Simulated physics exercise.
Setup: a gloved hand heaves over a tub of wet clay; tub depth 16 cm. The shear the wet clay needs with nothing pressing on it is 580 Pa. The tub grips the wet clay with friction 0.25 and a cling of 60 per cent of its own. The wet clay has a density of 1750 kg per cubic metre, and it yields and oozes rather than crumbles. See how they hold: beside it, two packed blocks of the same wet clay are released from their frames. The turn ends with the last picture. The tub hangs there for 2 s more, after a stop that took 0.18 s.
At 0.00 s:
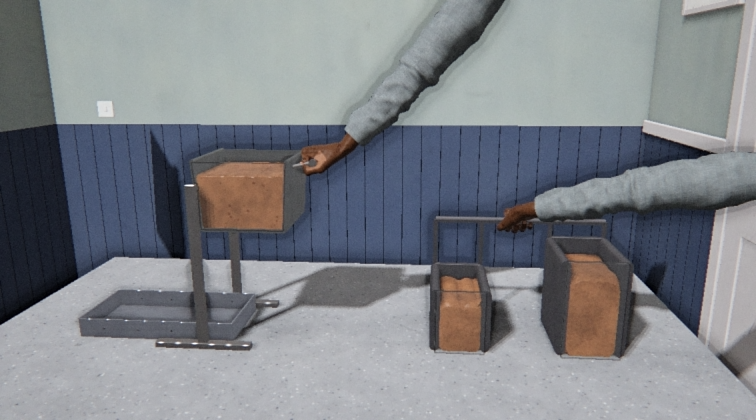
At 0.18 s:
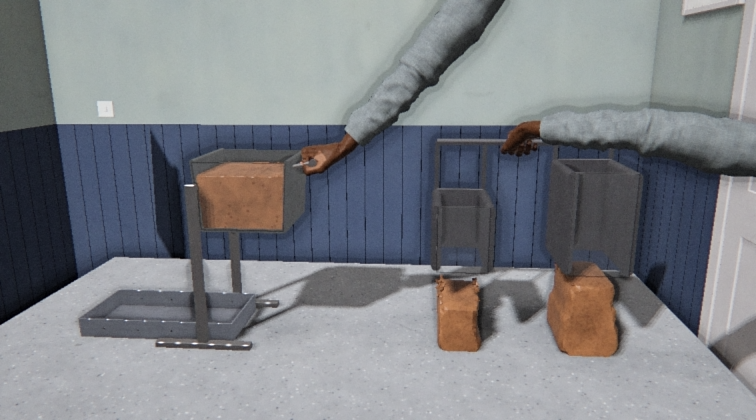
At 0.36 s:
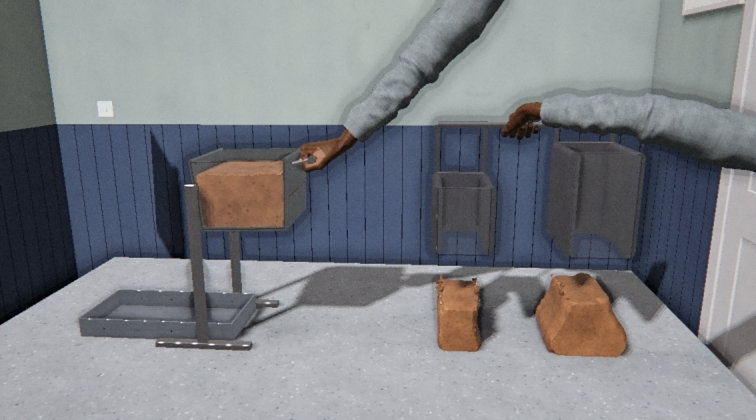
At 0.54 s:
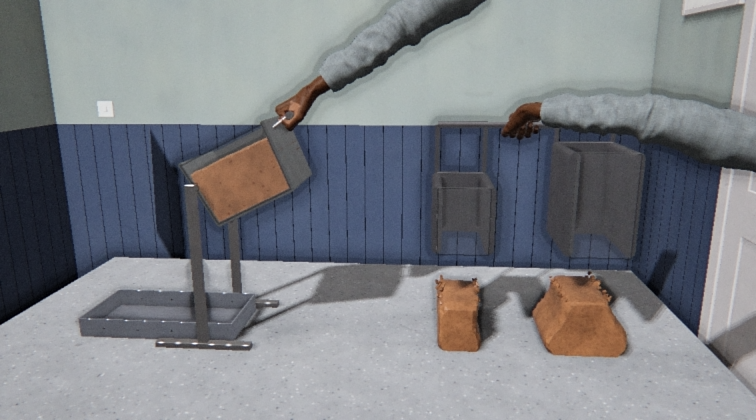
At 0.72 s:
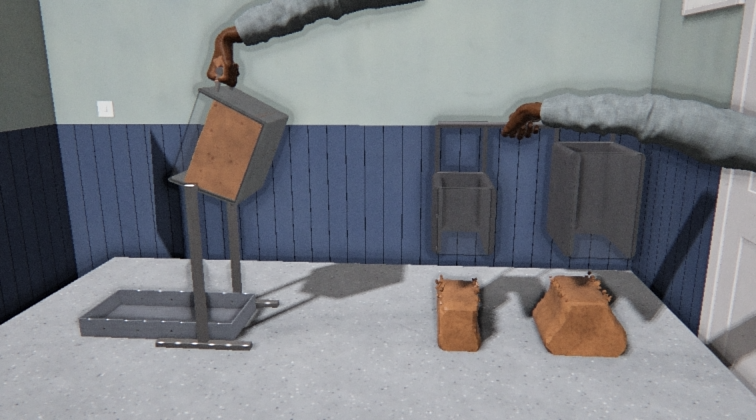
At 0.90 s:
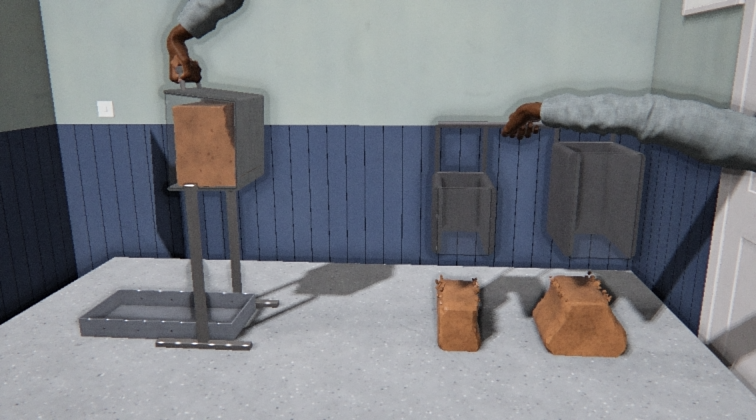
Two packed brown blocks were left standing as a hand lifted their grey molds, and the right one slumped and spread wider; then another hand swung the clay-filled tub on the left upright.
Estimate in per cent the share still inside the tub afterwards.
I would say about 42 percent.
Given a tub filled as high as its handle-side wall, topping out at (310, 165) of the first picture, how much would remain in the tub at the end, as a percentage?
40 %.
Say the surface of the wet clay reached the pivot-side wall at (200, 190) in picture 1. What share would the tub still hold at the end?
It would be close to 60 percent.
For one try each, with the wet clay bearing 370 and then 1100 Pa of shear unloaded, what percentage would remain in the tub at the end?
About 45 % first, about 100 % second.
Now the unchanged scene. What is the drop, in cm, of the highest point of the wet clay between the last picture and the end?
The top ends up some 8 cm below its level in the last picture.
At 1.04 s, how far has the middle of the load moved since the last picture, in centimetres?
Roughly 4 cm.
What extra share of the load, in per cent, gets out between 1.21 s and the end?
Close to 20 % of the whole load.
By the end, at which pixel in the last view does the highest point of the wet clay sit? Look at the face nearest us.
Close to pixel (216, 142).
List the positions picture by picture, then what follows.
In the first frame, handle-side rim at (284, 162), tilt 0 degrees; top of the wet clay at (271, 176); blocks stand 13 cm, 20 cm (left to right).
In the second frame, handle-side rim at (284, 162), tilt 0 degrees; top of the wet clay at (271, 176); blocks stand 13 cm, 18 cm (left to right).
In the third frame, handle-side rim at (283, 160), tilt 2 degrees; top of the wet clay at (280, 174); blocks stand 13 cm, 15 cm (left to right).
In the fourth frame, handle-side rim at (260, 124), tilt 26 degrees; top of the wet clay at (267, 140); blocks stand 13 cm, 14 cm (left to right).
In the fifth frame, handle-side rim at (199, 92), tilt 67 degrees; top of the wet clay at (212, 102); blocks stand 13 cm, 14 cm (left to right).
In the sixth frame, handle-side rim at (165, 94), tilt 87 degrees; top of the wet clay at (217, 106); blocks stand 13 cm, 14 cm (left to right).
After 1.04 s, the tub is at 87 degrees and holds 91 %.
After 1.21 s, the tub is at 87 degrees and holds 64 %.
After 1.38 s, the tub is at 87 degrees and holds 43 %.
After 1.55 s, the tub is at 87 degrees and holds 42 %.
After 2.90 s, at the end, the tub is at 87 degrees and holds 42 %.
